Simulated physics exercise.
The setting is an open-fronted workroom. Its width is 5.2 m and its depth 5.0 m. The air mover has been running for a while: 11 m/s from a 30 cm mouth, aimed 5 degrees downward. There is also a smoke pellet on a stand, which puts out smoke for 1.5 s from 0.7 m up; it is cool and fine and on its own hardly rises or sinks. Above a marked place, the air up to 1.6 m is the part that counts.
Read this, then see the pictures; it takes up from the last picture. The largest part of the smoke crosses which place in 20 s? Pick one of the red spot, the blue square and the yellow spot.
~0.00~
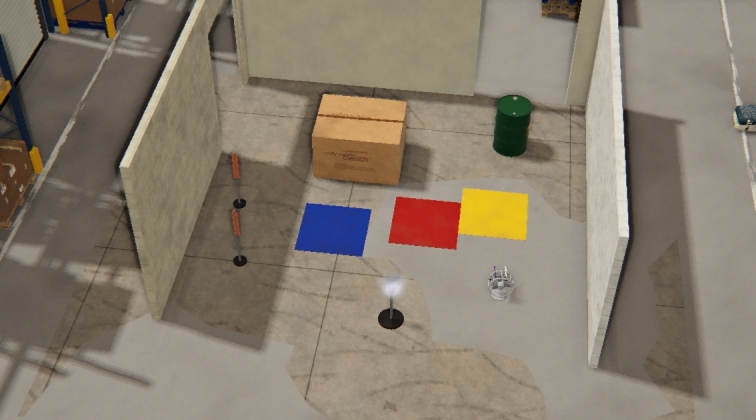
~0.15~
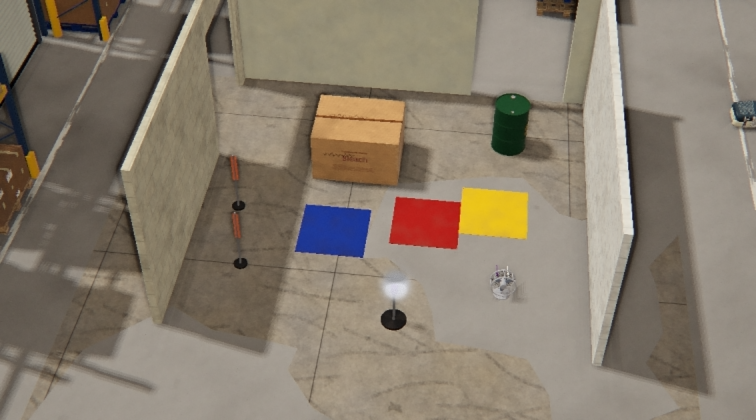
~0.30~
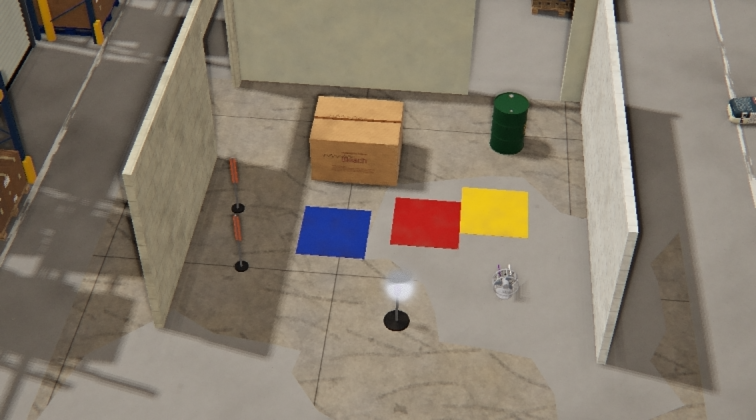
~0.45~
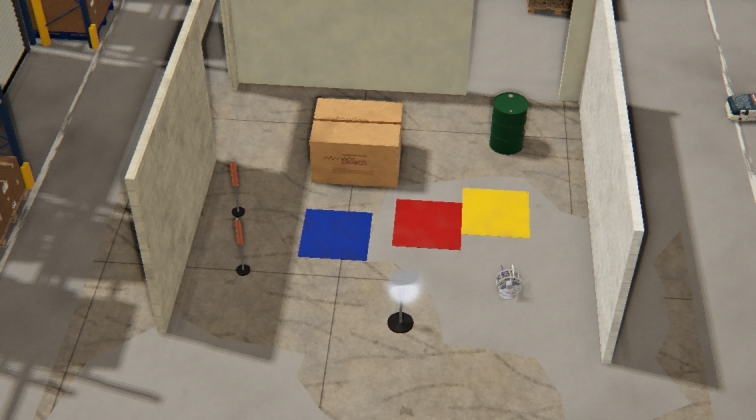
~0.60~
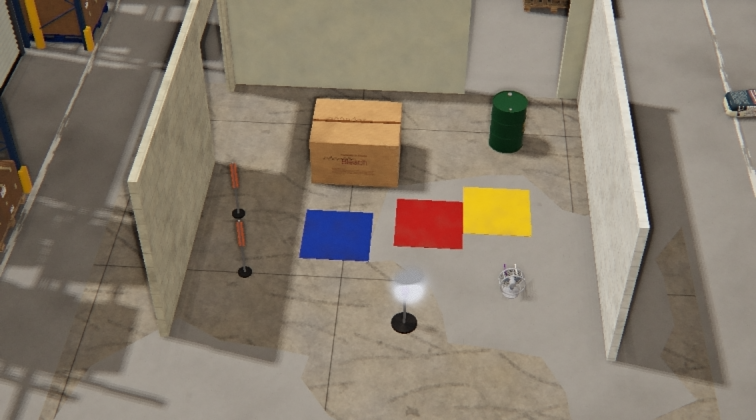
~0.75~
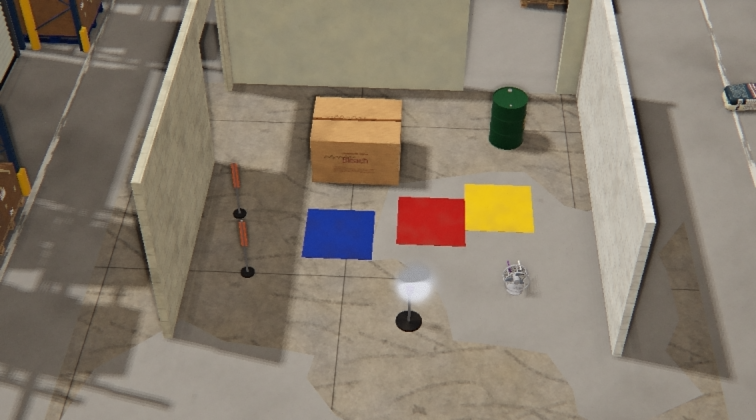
The yellow one.
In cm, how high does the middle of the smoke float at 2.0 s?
About 60 cm up.
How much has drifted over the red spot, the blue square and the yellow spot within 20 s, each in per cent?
Roughly 10 per cent red, 0 per cent blue, 100 per cent yellow.
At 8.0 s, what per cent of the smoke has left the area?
Estimated value: Around 40 per cent.
By 2.0 s, 0 % has passed over the yellow spot, 0 % over the blue square and 0 % over the red spot; 0 % has left the area, and the middle of the rest is near (422, 279).
By 4.0 s, 5 % has passed over the yellow spot, 0 % over the blue square and 0 % over the red spot; 0 % has left the area, and the middle of the rest is near (455, 271).
By 8.0 s, 99 % has passed over the yellow spot, 0 % over the blue square and 11 % over the red spot; 44 % has left the area, and the middle of the rest is near (357, 32).
By 20.0 s, 99 % has passed over the yellow spot, 0 % over the blue square and 11 % over the red spot; 92 % has left the area.
